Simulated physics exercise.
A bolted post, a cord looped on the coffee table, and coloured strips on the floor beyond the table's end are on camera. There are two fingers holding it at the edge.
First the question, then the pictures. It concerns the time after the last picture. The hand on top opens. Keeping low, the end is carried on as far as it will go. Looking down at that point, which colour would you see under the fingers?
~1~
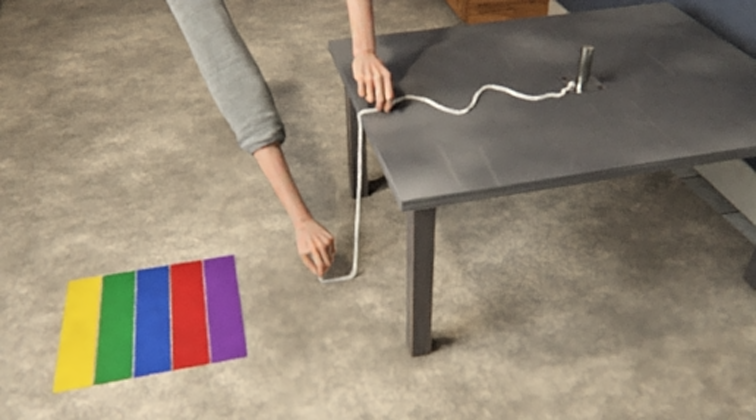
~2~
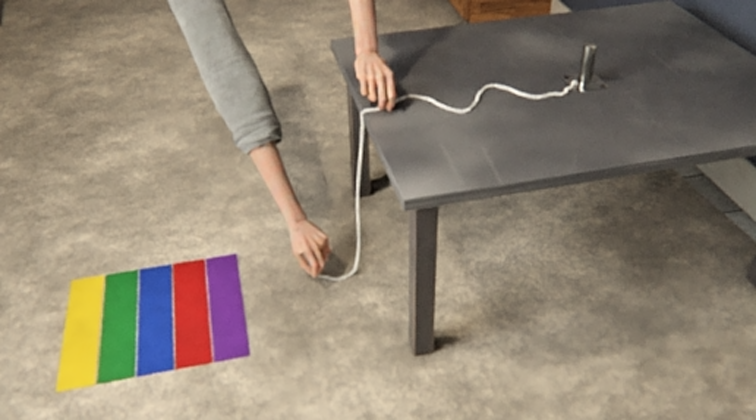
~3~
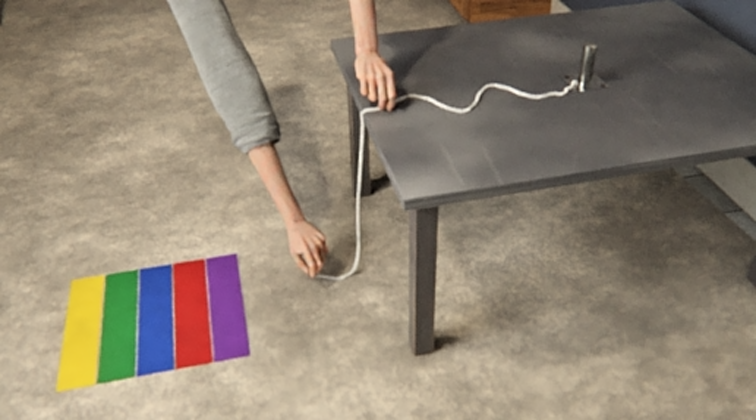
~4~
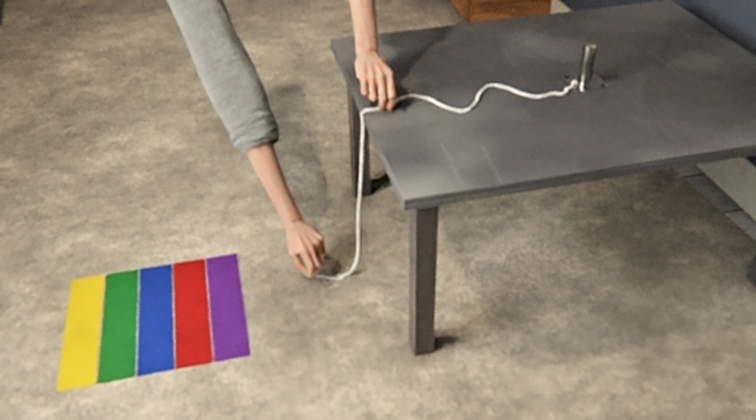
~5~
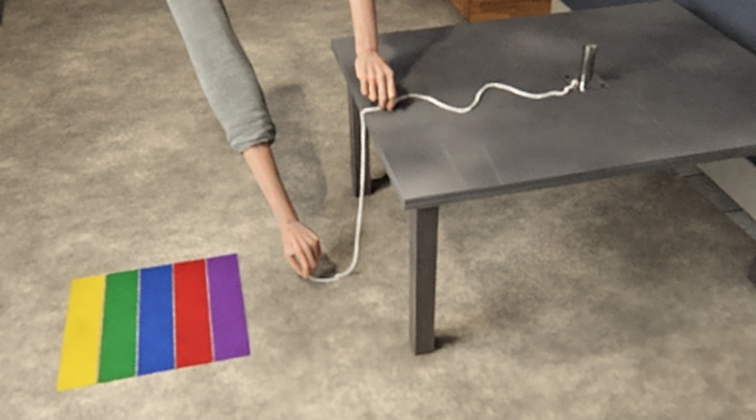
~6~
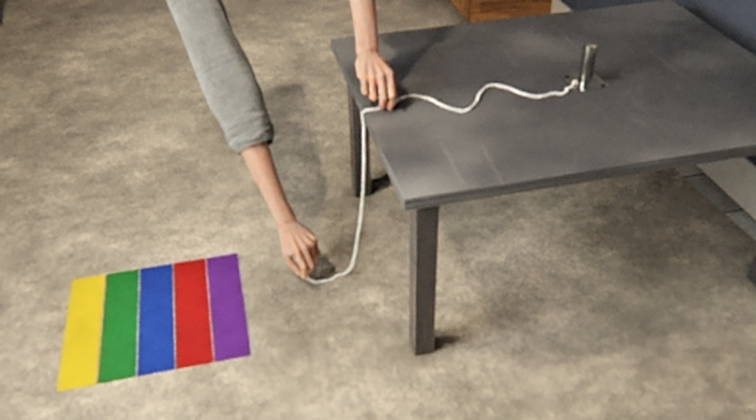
You would see green.
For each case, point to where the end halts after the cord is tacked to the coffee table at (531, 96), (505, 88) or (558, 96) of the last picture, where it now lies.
Expect roughly (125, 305) for the first, (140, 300) for the second and (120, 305) for the third.
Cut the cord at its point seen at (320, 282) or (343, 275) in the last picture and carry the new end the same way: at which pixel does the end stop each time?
Going through both, you get (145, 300) and then (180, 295).
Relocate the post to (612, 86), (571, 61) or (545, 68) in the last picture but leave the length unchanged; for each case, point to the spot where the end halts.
Roughly (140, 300), then (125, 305), then (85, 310).
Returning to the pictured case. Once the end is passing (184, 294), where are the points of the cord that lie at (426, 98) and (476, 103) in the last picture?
The first ends at (366, 114) and the second at (431, 101).
A little later, end near (184, 294); over red.
Next, end near (140, 302); over blue.
When it is tight, end near (113, 306); over green. The green one.
